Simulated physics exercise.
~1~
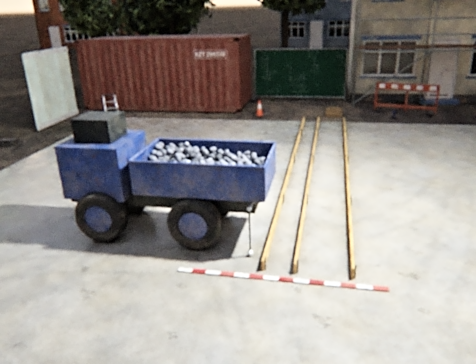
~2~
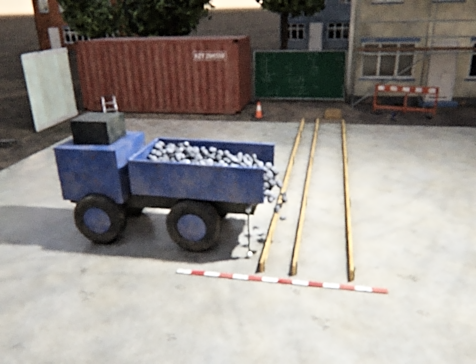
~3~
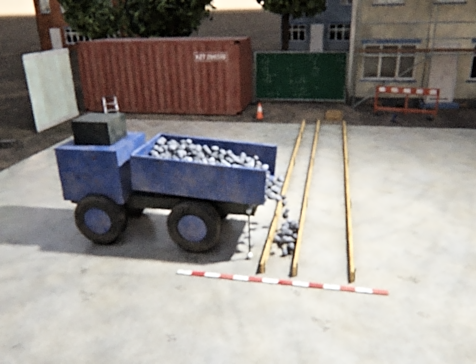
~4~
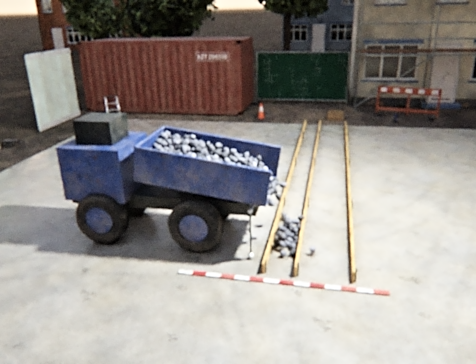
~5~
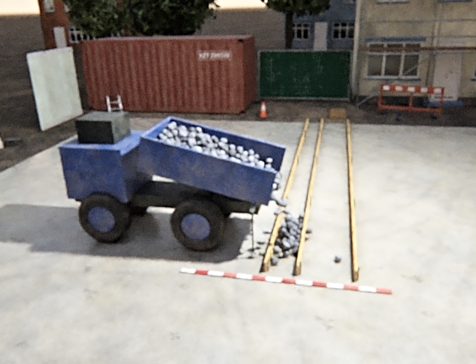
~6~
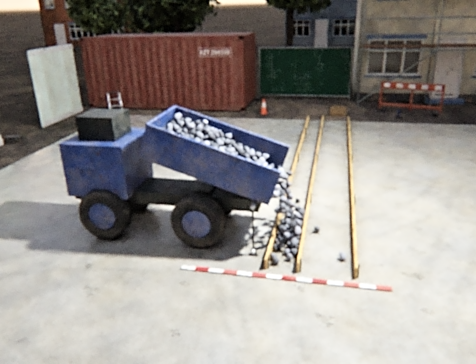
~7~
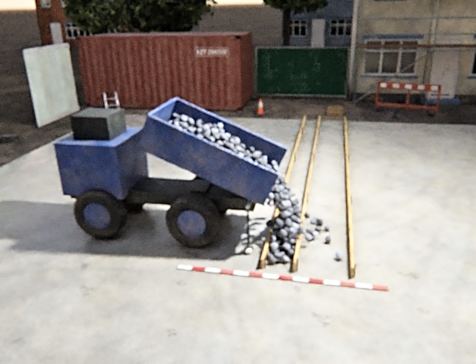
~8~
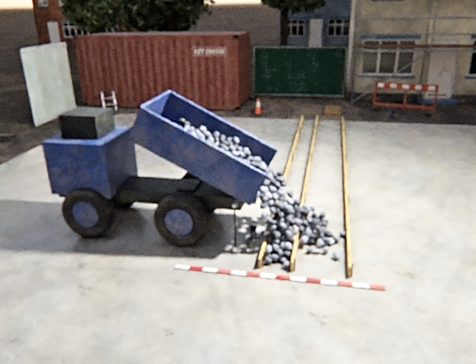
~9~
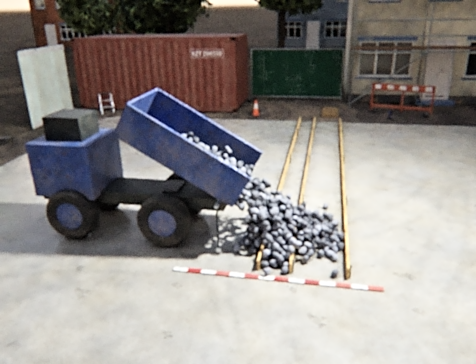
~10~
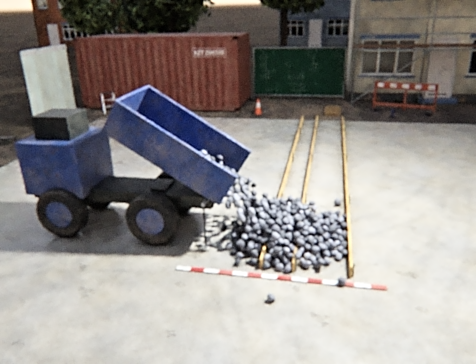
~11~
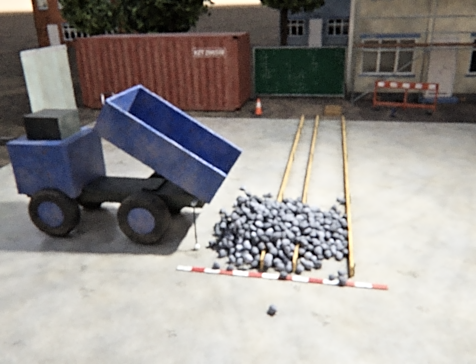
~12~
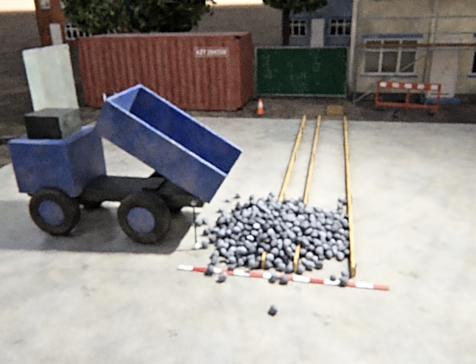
A blue tipping truck raises its bed and pours grey stones onto the concrete and across parallel wooden boards, then rolls left as the rest slides out, leaving the bed empty and tilted beside a low, wide heap, with one stone lying apart in front.
